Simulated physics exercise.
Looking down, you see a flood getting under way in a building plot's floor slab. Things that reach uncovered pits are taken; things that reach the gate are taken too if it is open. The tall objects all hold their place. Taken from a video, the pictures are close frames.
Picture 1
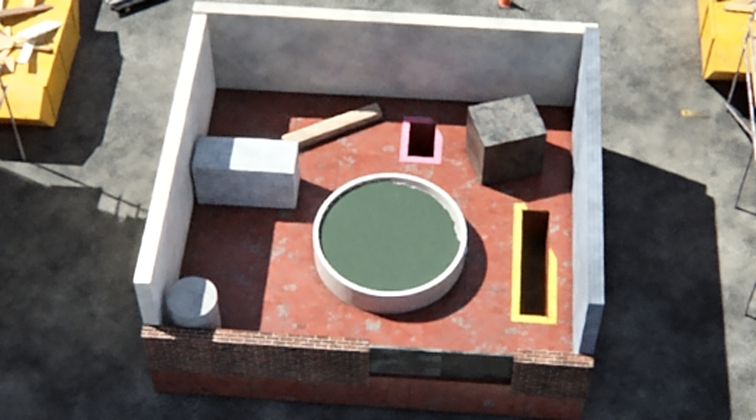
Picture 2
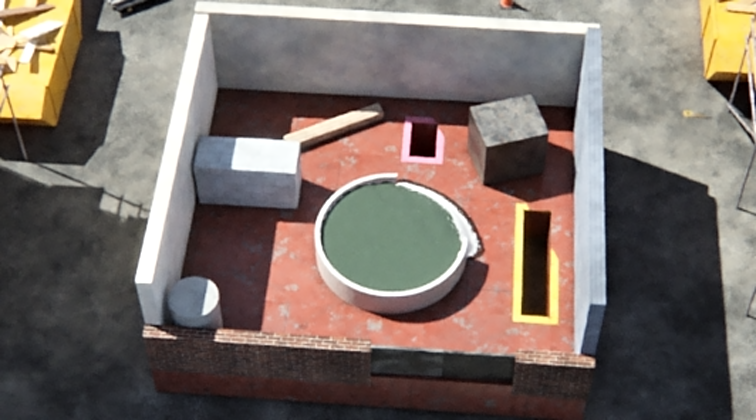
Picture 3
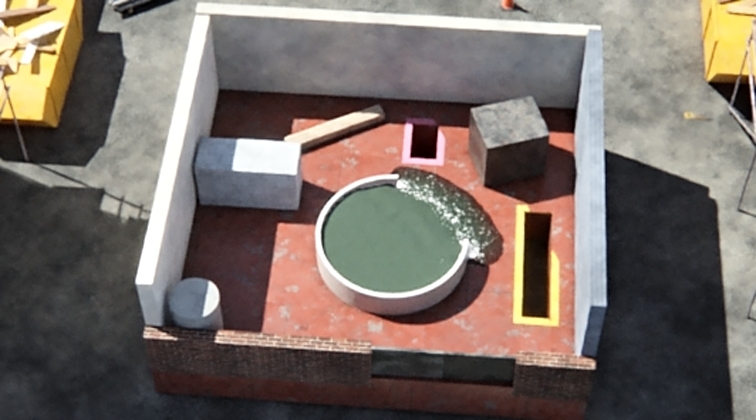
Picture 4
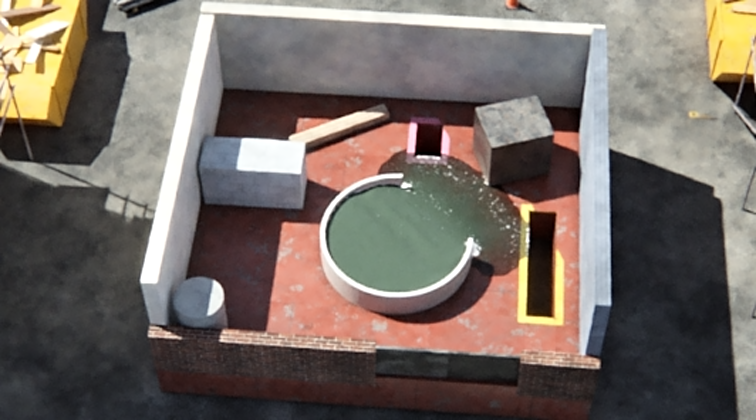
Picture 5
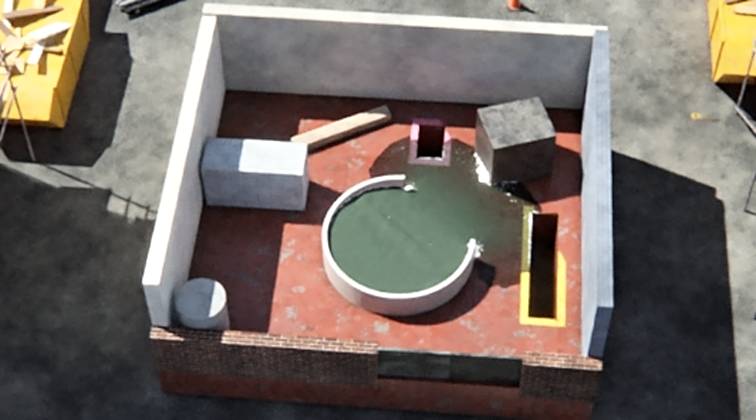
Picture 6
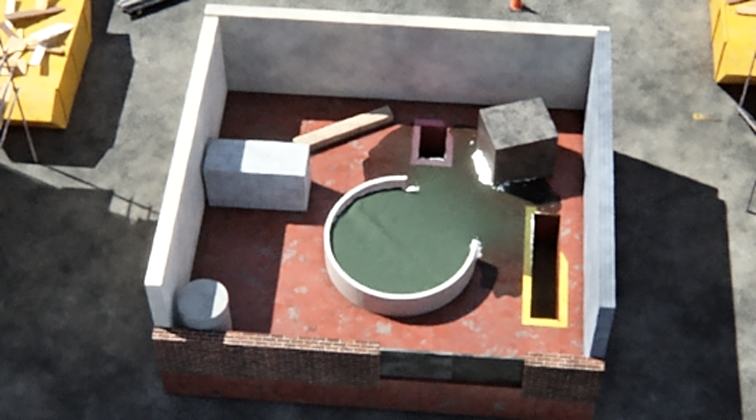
The clip opens on a round pool of dark green water, whole and still, on a walled red floor. Its far right rim breaks open and water pours out, spreading across the slab around the pink-edged pit, the dark block and the near end of the yellow-edged pit.
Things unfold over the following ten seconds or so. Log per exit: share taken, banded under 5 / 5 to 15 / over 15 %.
As I see it, the gate soaks up scarcely any - beneath five per cent; the pink pit soaks up a great deal - past fifteen per cent; the yellow pit soaks up a great deal - past fifteen per cent.
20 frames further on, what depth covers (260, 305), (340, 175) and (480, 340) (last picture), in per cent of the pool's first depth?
In the order asked, some 0, 0 and 0 in a hundred.
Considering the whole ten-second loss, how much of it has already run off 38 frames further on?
Estimate: 75 %.
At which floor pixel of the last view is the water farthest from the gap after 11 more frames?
I'd say around (583, 113).
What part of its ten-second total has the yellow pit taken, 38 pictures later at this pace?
Roughly 75 per cent.
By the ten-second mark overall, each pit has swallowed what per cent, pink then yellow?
In the order asked, roughly 32 and 32 percent.
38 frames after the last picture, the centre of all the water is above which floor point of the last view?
The water's centre sits above (443, 200).
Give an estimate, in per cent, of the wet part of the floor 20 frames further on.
Around 40 in a hundred.
A moment on, water covers 20 % of the floor; the gate 0 %, the pink pit 2 %, the yellow pit 4 %.
Next, water covers 25 % of the floor; the gate 0 %, the pink pit 6 %, the yellow pit 8 %.
Then, water covers 40 % of the floor; the gate 0 %, the pink pit 12 %, the yellow pit 15 %.
Later, water covers 45 % of the floor; the gate 0 %, the pink pit 22 %, the yellow pit 24 %.
In the end, water covers 50 % of the floor; the gate 0 %, the pink pit 31 %, the yellow pit 32 %.
